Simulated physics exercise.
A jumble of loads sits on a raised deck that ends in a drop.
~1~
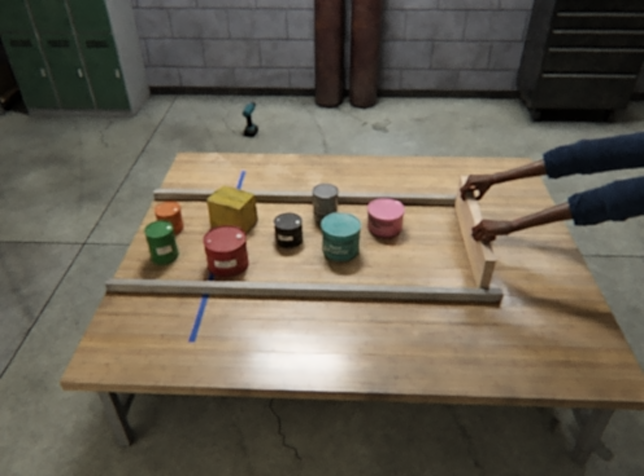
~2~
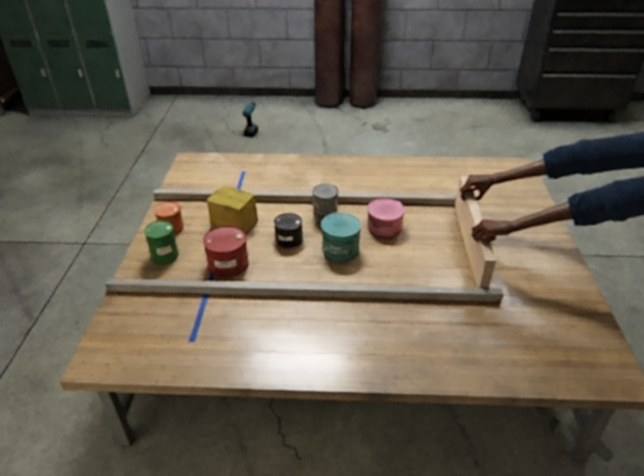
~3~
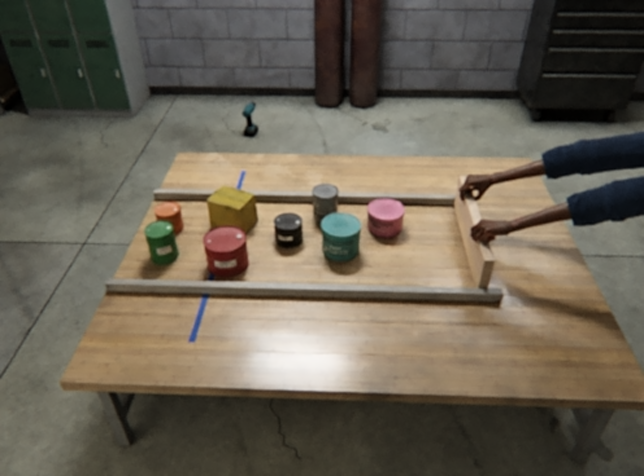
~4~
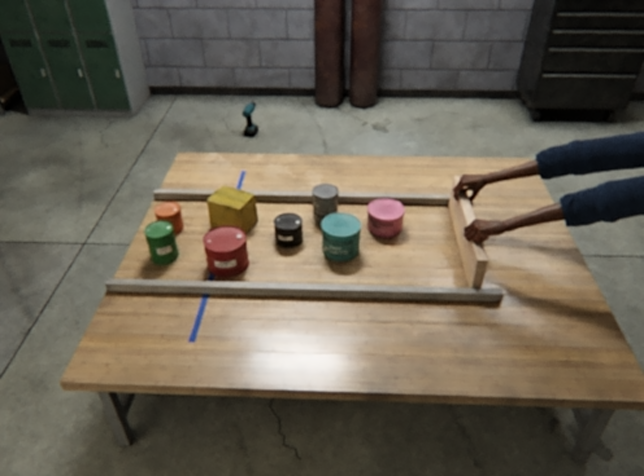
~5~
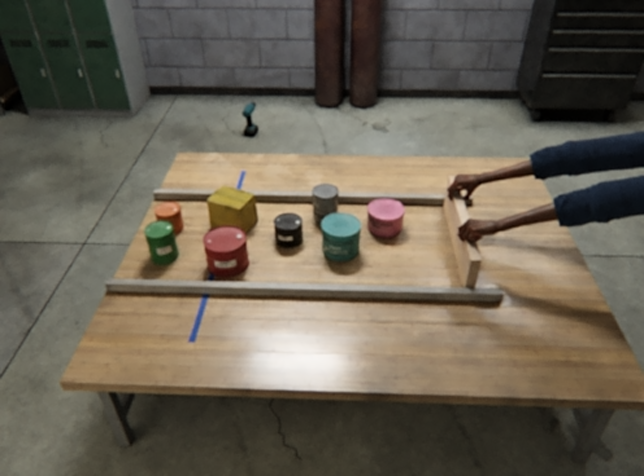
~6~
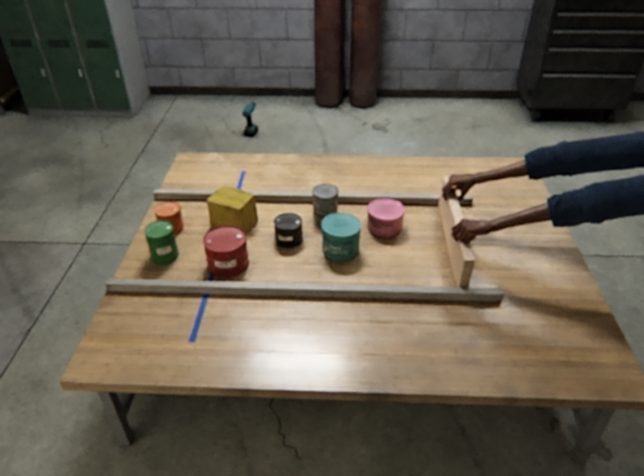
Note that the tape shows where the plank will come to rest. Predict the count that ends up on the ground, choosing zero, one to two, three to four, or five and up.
The count is zero.
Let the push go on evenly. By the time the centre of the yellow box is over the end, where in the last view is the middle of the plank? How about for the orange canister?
The middle is at (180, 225) when it's the yellow box, and at (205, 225) when it's the orange canister.
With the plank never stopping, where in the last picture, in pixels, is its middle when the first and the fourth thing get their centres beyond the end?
I'd put the first at about (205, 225) and the next at about (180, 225).
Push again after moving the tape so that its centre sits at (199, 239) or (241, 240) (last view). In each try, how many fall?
Per try: 1; 0.
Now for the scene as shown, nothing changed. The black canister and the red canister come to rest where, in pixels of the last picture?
First at (177, 226); second at (186, 260).
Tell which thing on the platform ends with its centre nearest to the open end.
The foremost one is the orange canister.
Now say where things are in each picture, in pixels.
In the first picture, orange canister (169, 218); green canister (162, 243); yellow box (233, 211); plank (473, 230); tape (223, 240).
In the second picture, green canister (162, 243); plank (473, 230).
In the third picture, yellow box (233, 211); grey pail (325, 204).
In the fourth picture, orange canister (170, 219); red canister (226, 251).
In the fifth picture, green canister (162, 243); pink pail (385, 218).
In the sixth picture, orange canister (170, 219); green canister (162, 243); yellow box (233, 211); plank (454, 230); tape (223, 240).
Soon after, none off yet; orange canister at rest near (170, 219); green canister at rest near (162, 243); yellow box at rest near (233, 211).
At rest, the number that fall off is zero.
